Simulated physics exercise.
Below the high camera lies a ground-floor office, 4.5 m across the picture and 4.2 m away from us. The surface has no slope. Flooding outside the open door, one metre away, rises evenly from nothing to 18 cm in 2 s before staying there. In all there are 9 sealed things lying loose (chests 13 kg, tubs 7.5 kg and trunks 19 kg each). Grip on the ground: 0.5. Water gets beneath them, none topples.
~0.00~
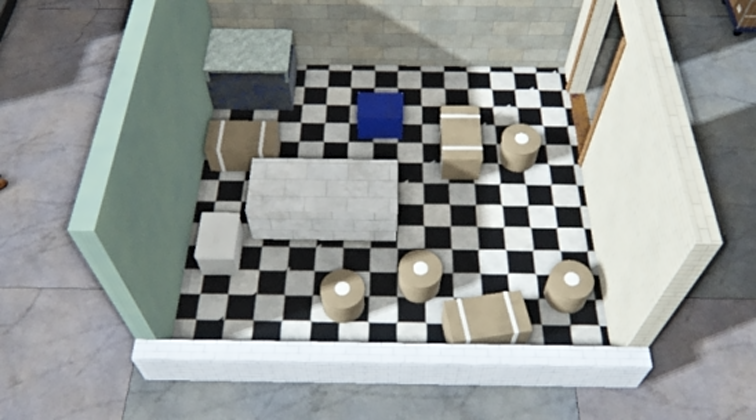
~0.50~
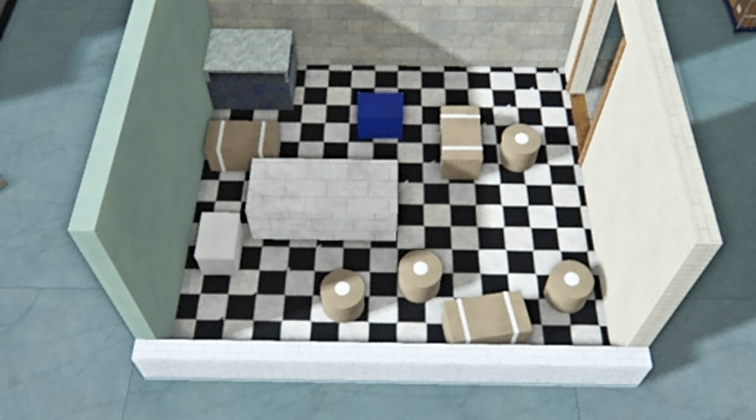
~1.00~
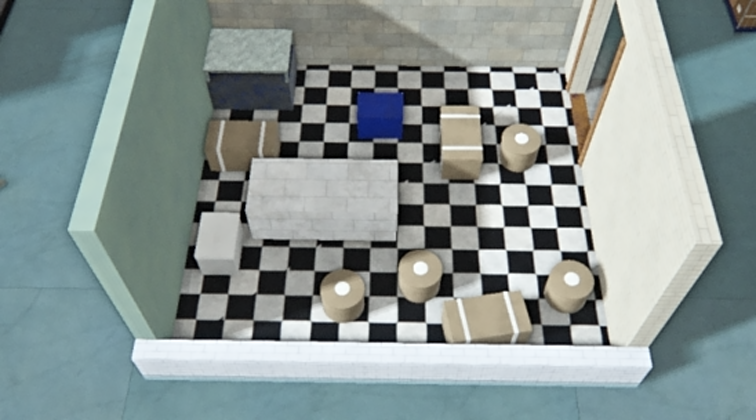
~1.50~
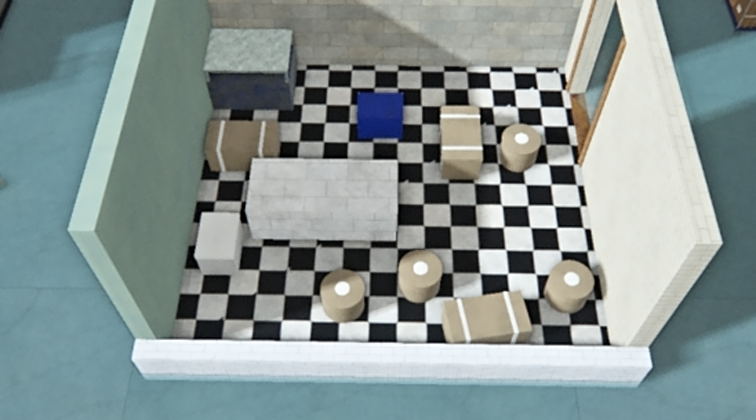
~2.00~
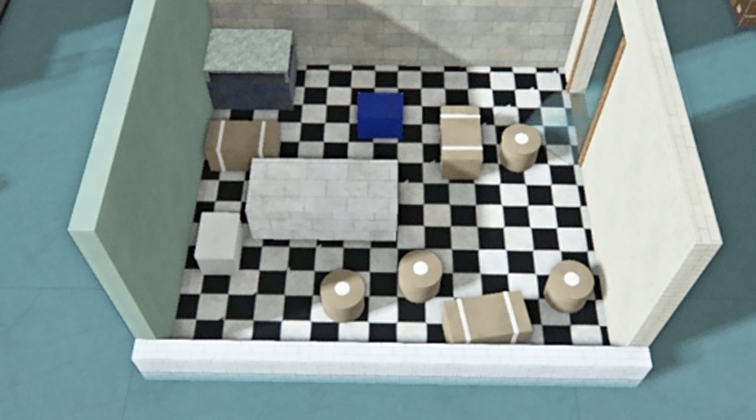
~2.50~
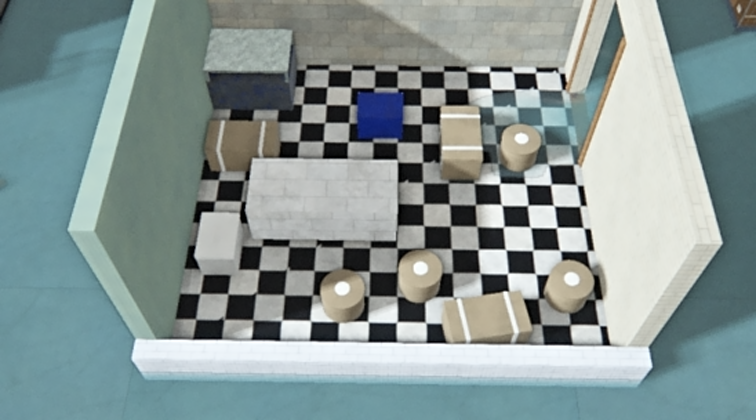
Blue-green water floods the grey ground around an open-topped office with a black-and-white checked floor, seen from high above by a still camera. Tan tubs and white-banded trunks stand around a large pale block, with a blue chest towards the back and a dark grey block at back left. After surrounding the room, water enters through the right-hand doorway and spreads thinly around the nearest tub, while every object stays put.
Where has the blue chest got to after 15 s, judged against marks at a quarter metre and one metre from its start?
It is swept a long way.
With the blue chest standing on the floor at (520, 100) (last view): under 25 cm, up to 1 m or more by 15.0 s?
Outcome - it ends up well away.
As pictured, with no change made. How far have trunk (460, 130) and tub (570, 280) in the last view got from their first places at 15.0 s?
They sit 100 cm and 150 cm away, in the order given.
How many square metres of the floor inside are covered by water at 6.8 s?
I'd put it close to 13 m2.
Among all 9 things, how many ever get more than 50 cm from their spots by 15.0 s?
Answer: 9.
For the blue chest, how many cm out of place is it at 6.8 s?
Around 60 centimetres.
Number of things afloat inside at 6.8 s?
Just then, the number is 2.
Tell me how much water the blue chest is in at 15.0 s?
Roughly 11 cm at that moment.
After 3.5 s the blue chest is near (380, 105), 0.0 m from its start, aground; 0 afloat.
After 6.8 s the blue chest is near (332, 117), 0.6 m from its start, afloat; 2 afloat.
After 11.0 s the blue chest is near (255, 145), 1.6 m from its start, afloat; 5 afloat.
After 15.0 s the blue chest is near (214, 265), 2.8 m from its start, afloat; 9 afloat.
